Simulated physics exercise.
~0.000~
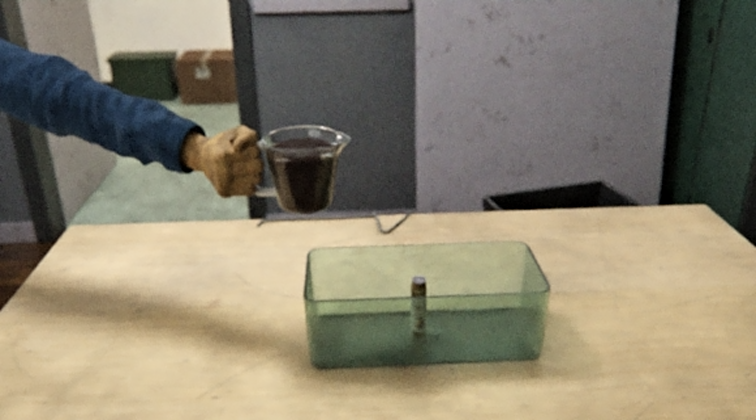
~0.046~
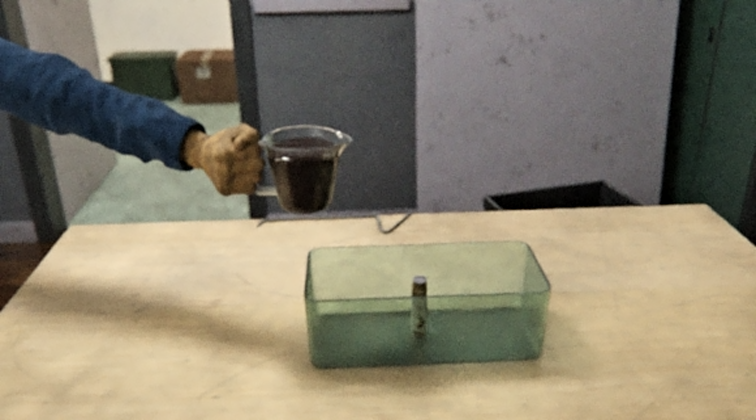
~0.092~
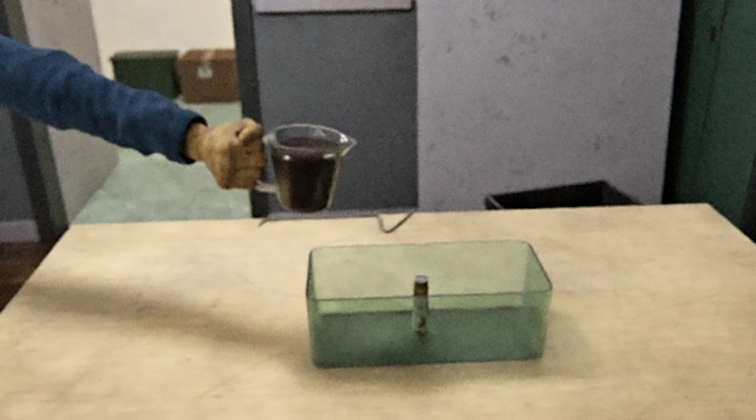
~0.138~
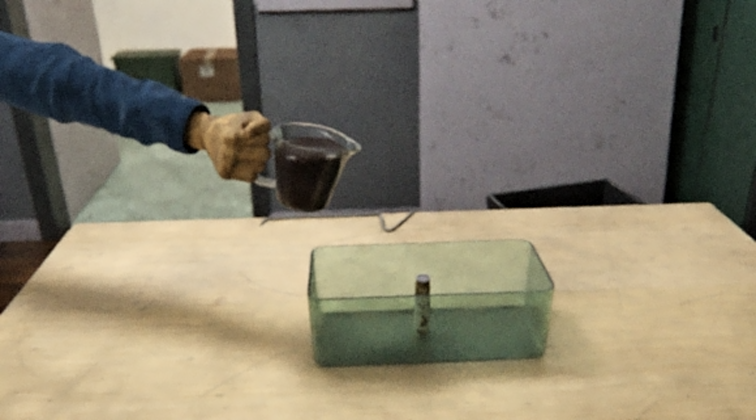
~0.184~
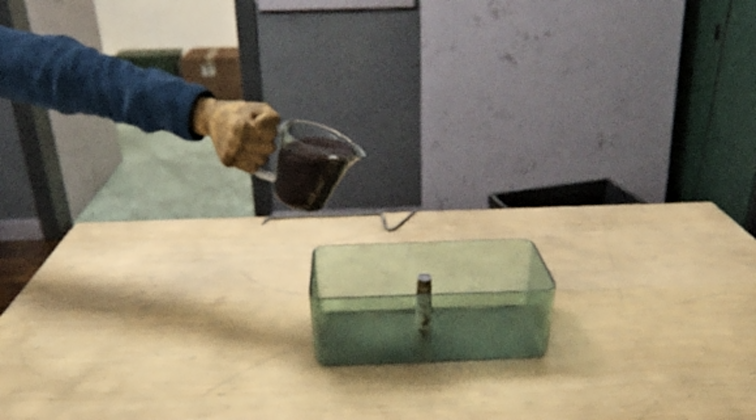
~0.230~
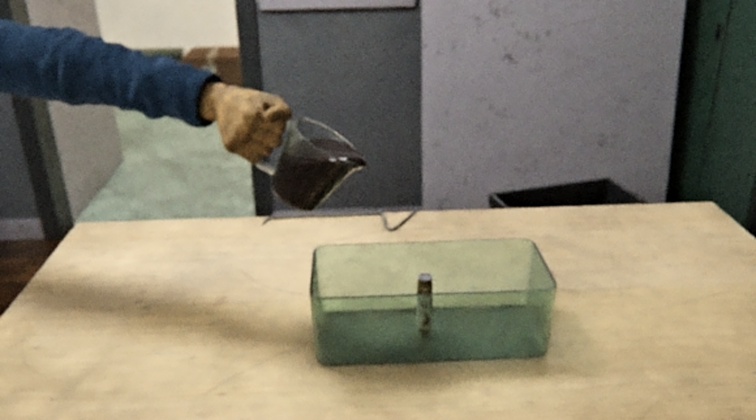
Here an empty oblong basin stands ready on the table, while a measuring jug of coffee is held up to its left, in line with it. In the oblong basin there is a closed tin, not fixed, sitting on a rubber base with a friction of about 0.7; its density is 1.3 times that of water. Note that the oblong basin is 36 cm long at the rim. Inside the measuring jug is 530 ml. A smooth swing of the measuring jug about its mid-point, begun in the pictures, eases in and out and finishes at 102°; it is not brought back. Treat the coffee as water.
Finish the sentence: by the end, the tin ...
By the end, the tin has toppled.
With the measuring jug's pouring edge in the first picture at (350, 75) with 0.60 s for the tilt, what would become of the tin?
Result: Tin tipped over.
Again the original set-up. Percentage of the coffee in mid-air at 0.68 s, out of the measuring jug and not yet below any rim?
Around 14 percent of the liquid.
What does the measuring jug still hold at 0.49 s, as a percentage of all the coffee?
42 %.
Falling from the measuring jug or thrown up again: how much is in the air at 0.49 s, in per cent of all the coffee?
Near 36 per cent at that time.
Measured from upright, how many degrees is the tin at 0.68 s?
Roughly 20°.
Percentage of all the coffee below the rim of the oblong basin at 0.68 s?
I'd say roughly 78 in a hundred of it.
By 0.49 s the tilt is 94° and 42 per cent is still to pour; the tin stands where it began.
By 0.68 s the tilt is 102° and 6 per cent is still to pour; the tin leans 18°.
By 0.88 s the tilt is 102° and 0 per cent is still to pour; the tin lies on its side.
By 1.10 s the tilt is 102° and 0 per cent is still to pour; the tin lies on its side.
At rest the tin lies on its side.
